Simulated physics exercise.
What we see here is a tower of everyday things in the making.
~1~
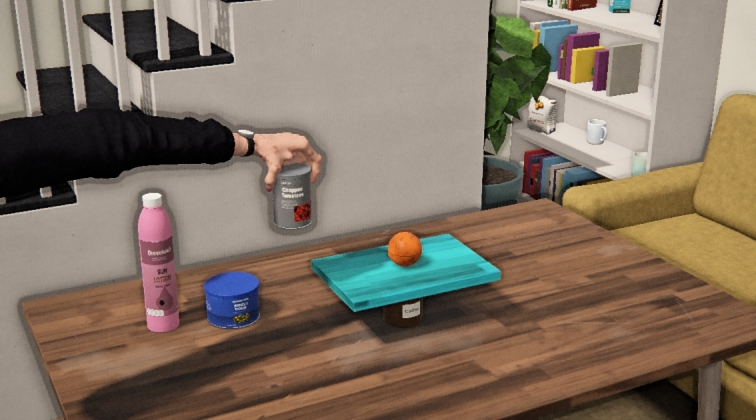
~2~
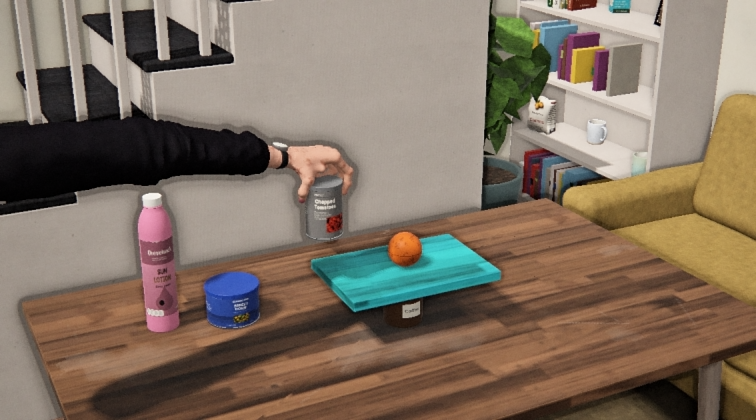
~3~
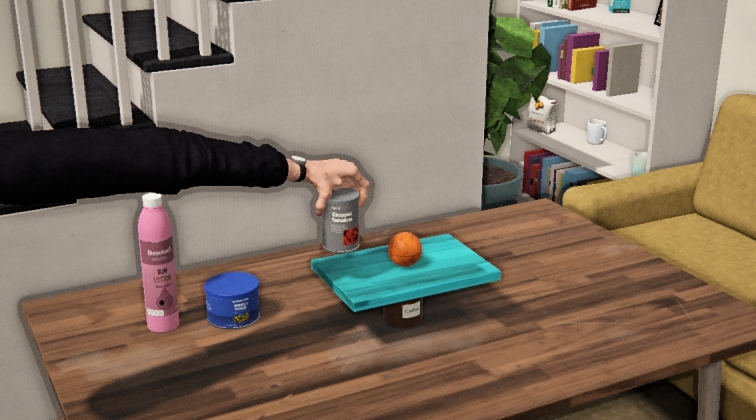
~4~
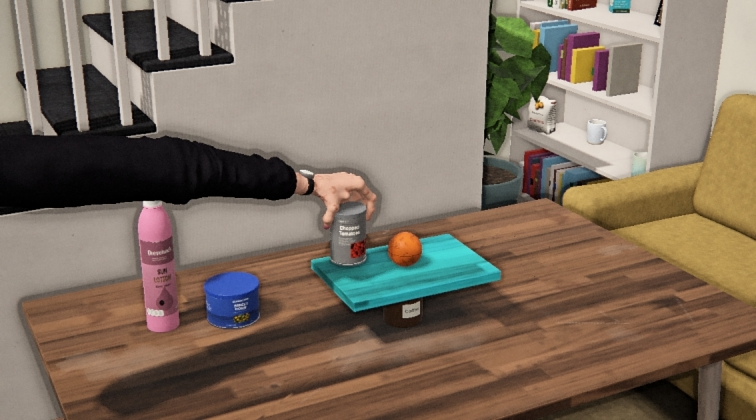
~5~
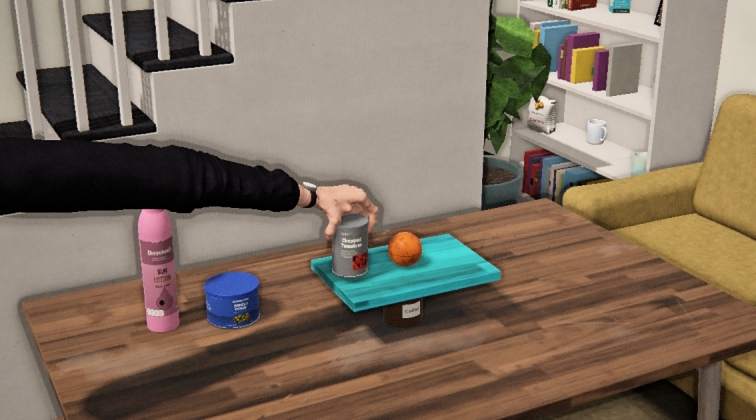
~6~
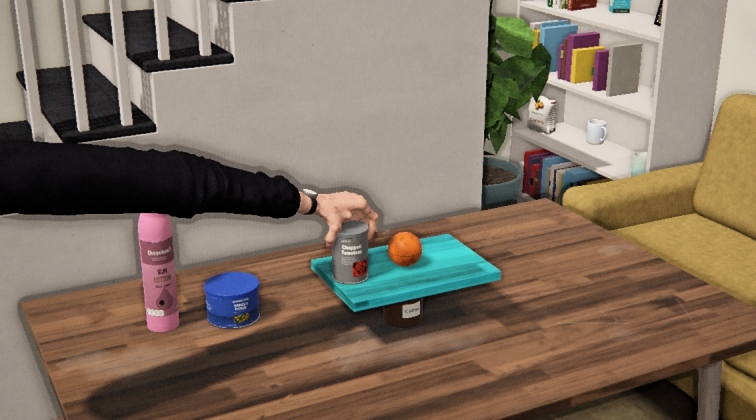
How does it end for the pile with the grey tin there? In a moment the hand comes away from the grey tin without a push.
It stays put.
Then, 0.70 s past the last view, nothing moves.
Then, 1.60 s past the last view, grey tin resting near (350, 253).
Finally, all 6 still in place. Final places as the last picture's camera would see them, grey tin near (350, 253). The pile stays up.
